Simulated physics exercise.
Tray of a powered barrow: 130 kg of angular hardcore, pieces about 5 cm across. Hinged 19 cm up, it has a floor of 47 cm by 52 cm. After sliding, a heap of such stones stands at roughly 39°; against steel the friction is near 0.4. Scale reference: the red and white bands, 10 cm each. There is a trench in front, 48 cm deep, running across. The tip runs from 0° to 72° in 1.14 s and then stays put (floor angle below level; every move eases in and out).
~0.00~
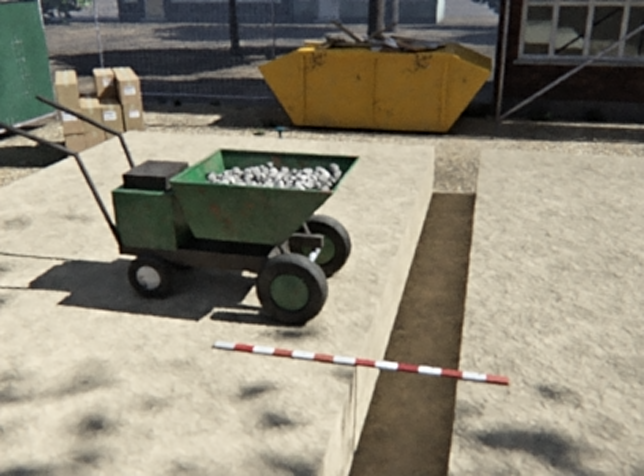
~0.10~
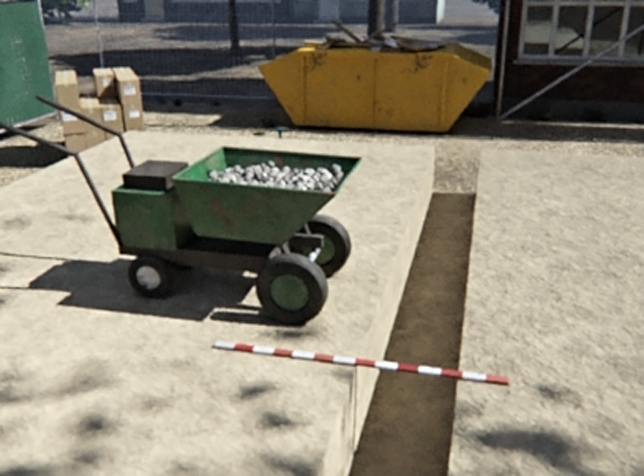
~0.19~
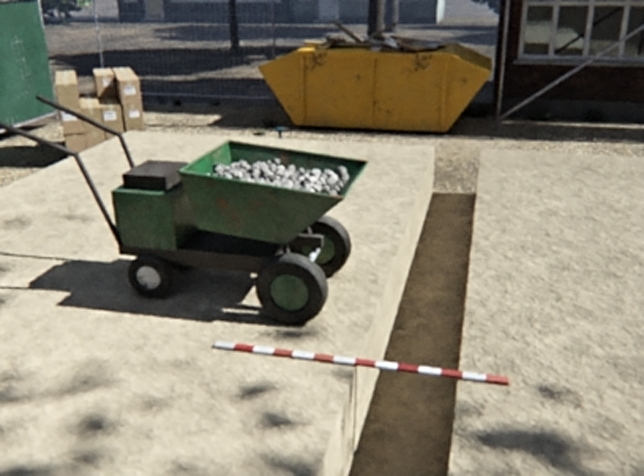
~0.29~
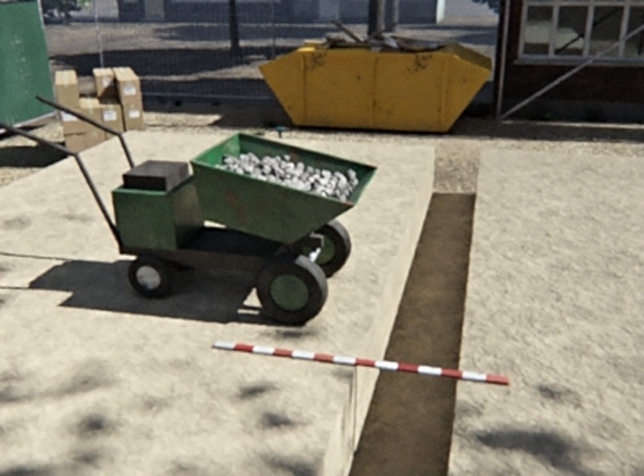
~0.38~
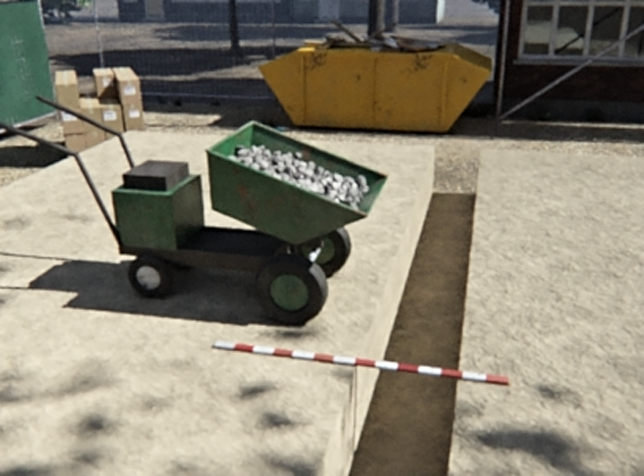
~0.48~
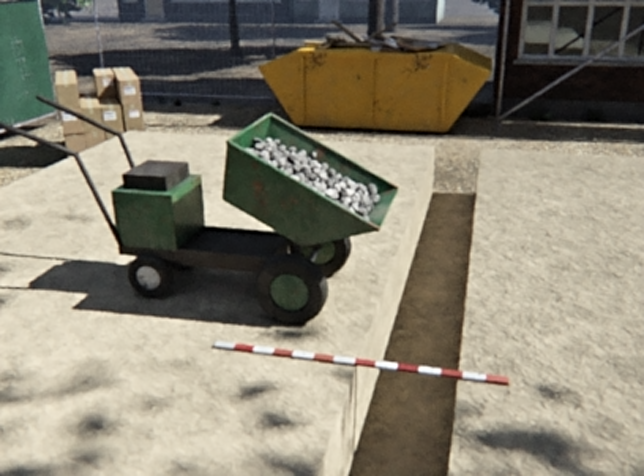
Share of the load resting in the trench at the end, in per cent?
95 per cent.
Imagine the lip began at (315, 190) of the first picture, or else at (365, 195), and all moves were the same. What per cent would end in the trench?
About 100 per cent from the first spot, about 60 from the second.
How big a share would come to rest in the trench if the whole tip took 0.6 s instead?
Near 75 per cent.
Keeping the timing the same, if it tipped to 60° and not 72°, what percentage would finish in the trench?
Some 45% would finish there.
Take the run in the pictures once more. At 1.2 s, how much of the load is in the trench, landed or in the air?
About 25 per cent by then.
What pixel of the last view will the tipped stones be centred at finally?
Look at roughly (433, 371).
After 0.9 s the floor is at 61°; 100 % in the tray; the foremost stones are at (407, 267).
After 1.2 s the floor is at 72°; 73 % in the tray, 26 % in the trench, 1 % past the trench; the foremost stones are at (470, 319).
After 1.6 s the floor is at 72°; 31 % in the tray, 63 % in the trench, 5 % past the trench; the foremost stones are at (530, 315).
After 3.5 s the floor is at 72°; 0 % in the tray, 95 % in the trench, 5 % past the trench; the foremost stones are at (542, 314).
